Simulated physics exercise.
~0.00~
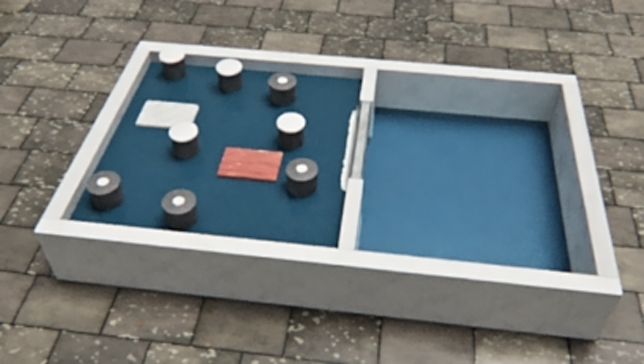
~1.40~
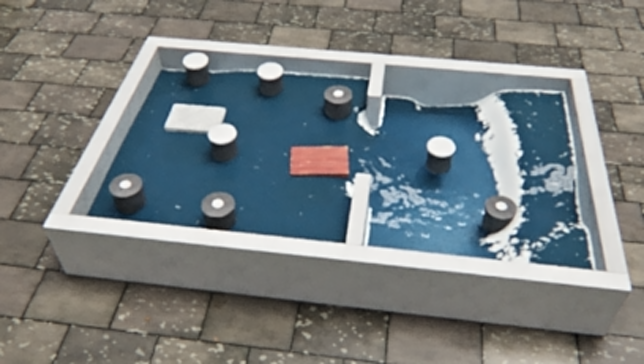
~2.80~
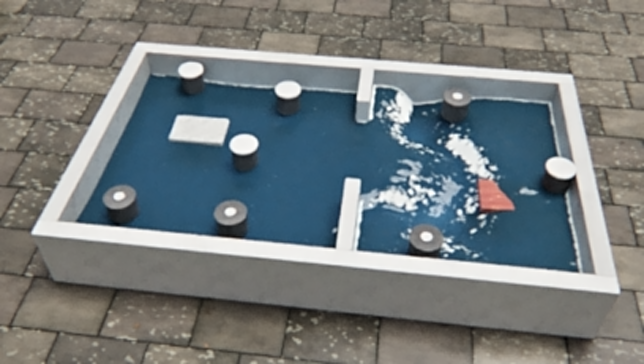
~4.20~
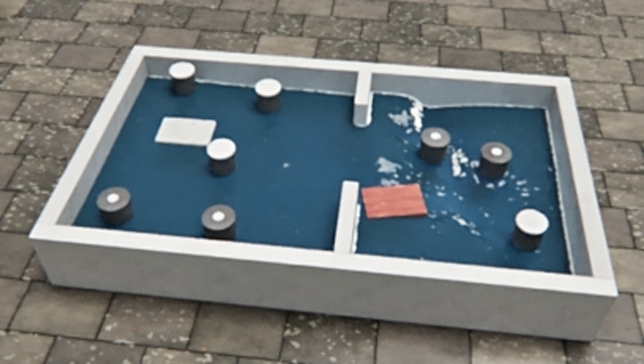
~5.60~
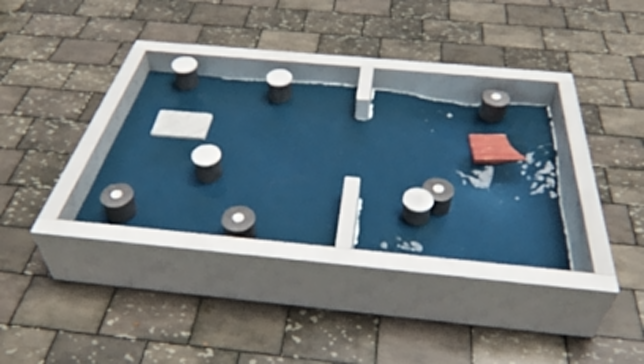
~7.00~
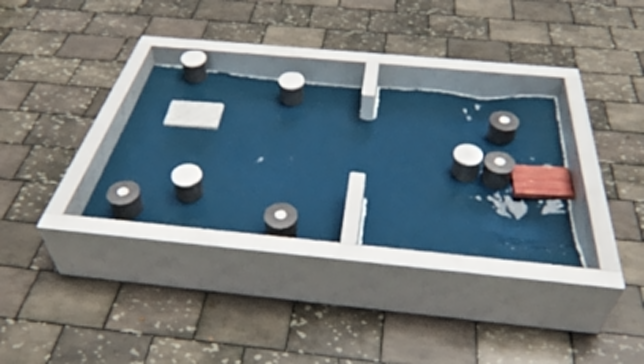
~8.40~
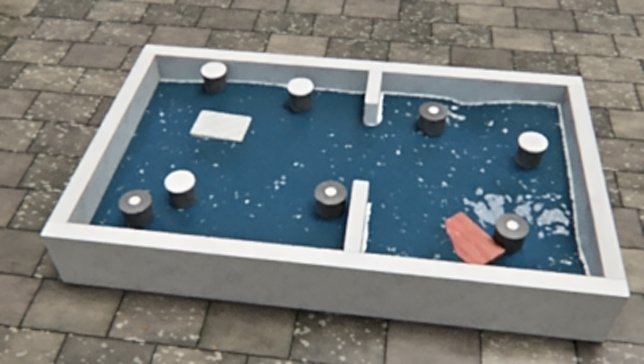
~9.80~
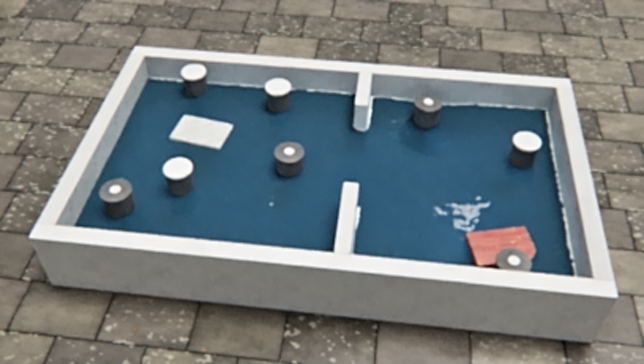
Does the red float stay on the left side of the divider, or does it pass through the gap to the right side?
It passes through the gap to the right side. It ends up afloat near the lower right corner of the tank.
